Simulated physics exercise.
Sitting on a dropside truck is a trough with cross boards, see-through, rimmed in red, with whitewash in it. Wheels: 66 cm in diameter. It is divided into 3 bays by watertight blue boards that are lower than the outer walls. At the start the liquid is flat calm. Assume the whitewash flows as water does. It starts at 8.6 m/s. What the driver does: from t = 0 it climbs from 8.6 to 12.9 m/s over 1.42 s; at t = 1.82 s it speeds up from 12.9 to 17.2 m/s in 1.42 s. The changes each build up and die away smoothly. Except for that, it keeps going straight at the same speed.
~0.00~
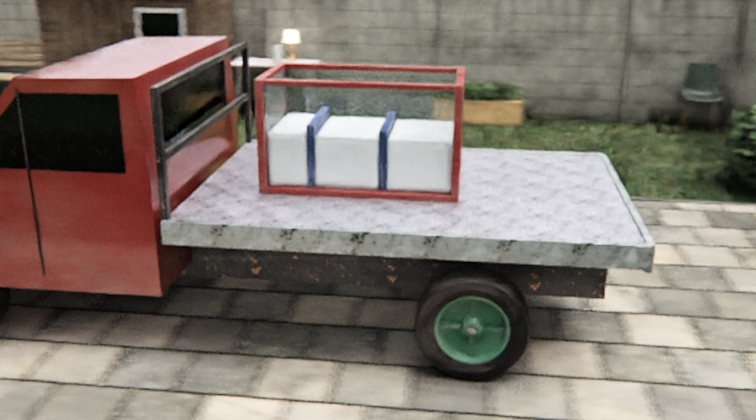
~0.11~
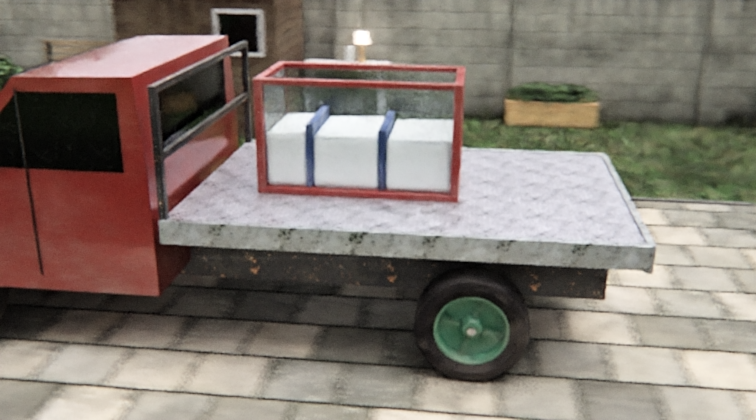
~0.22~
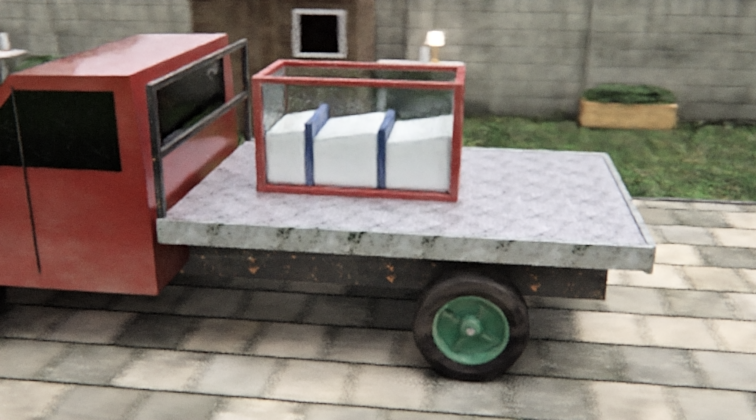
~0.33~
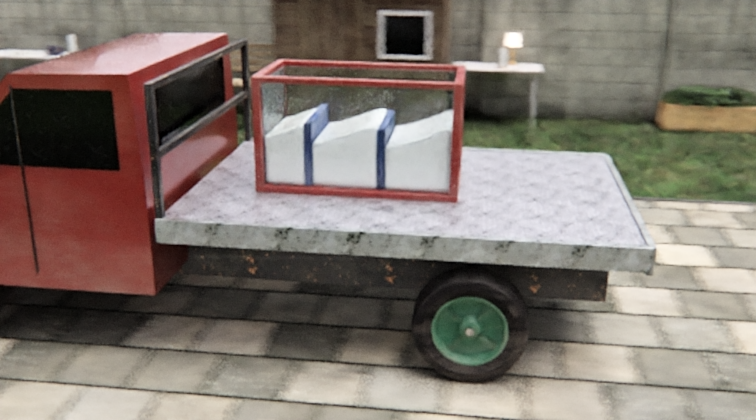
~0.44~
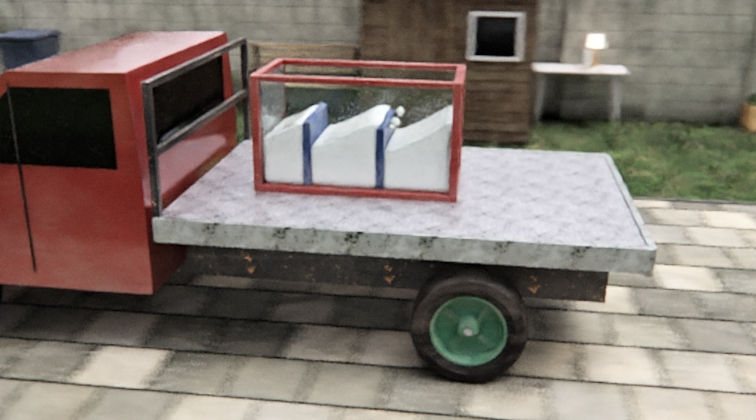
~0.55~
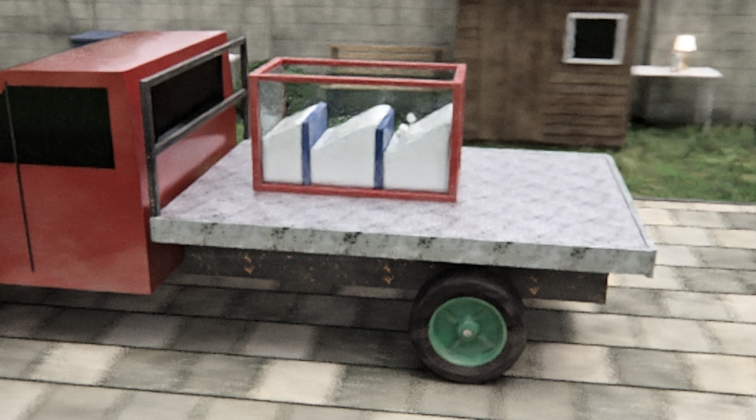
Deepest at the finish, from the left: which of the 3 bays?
The third from the left.
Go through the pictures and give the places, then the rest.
The first frame shows surface heights from the left, (289, 131), (352, 134), (417, 136); board top at (310, 126) and (383, 132); the front is on the left, levels are read along the near wall; a wheel hub at (472, 334).
The second frame shows surface heights from the left, (288, 131), (351, 133), (416, 135).
The third frame shows surface heights from the left, (287, 129), (351, 131), (416, 136).
The fourth frame shows surface heights from the left, (286, 129), (350, 130), (415, 138).
The fifth frame shows surface heights from the left, (285, 128), (349, 129), (415, 138).
The sixth frame shows surface heights from the left, (284, 127), (348, 130), (414, 136); a wheel hub at (467, 336).
After 1.35 s the mean depths from the left are 34, 31, 37 cm.
After 2.55 s the mean depths from the left are 34, 30, 37 cm.
After 3.75 s the mean depths from the left are 34, 30, 38 cm.
After 6.22 s the mean depths from the left are 34, 31, 37 cm.
